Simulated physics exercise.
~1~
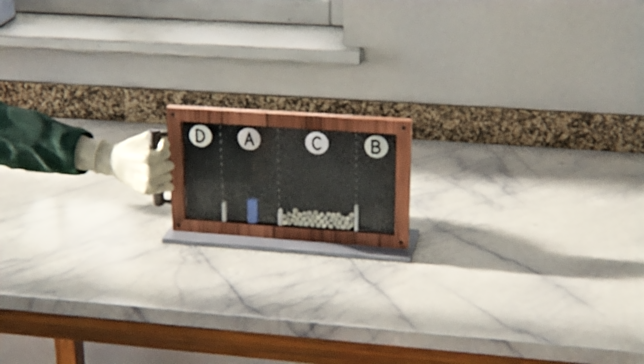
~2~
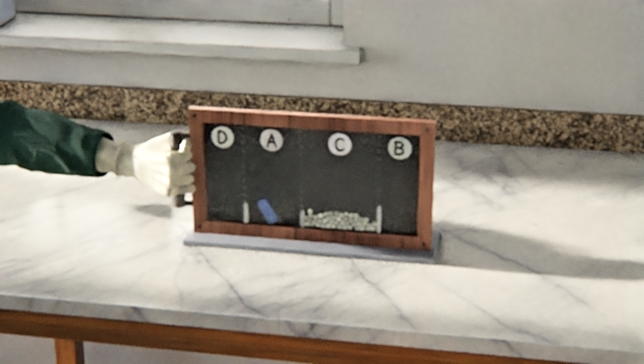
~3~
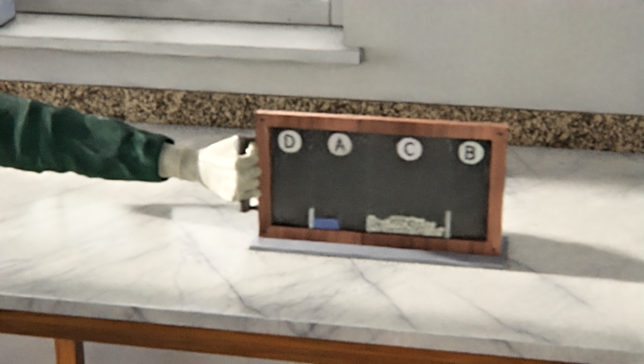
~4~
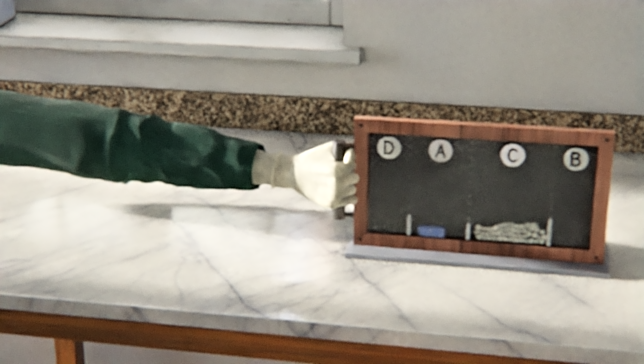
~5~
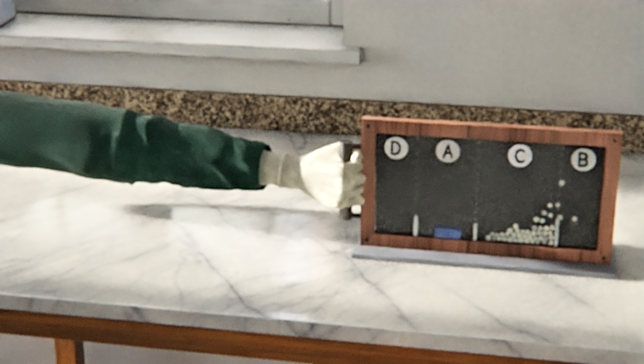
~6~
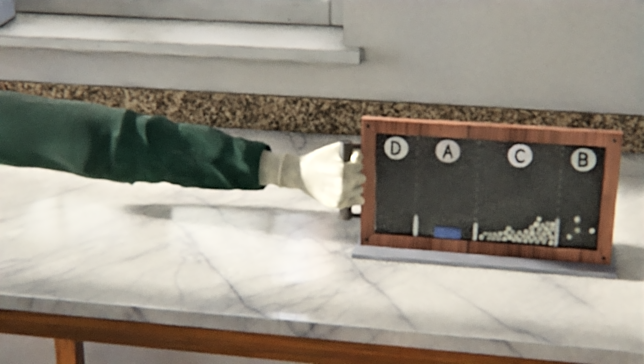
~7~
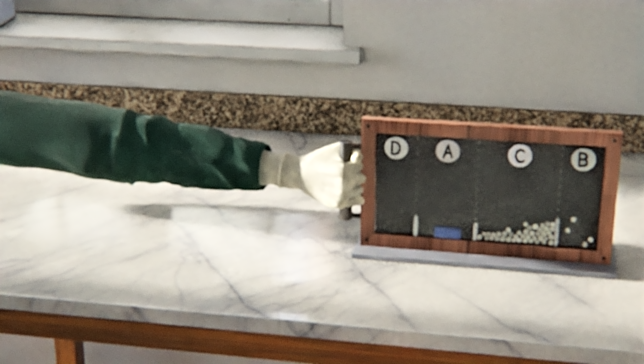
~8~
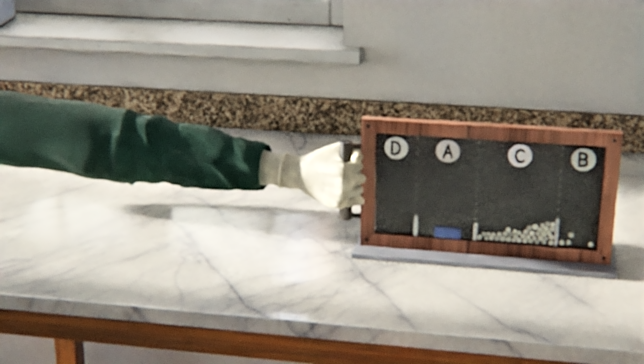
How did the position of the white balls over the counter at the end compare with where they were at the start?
The white balls ended up much farther to the right over the counter than where they started.
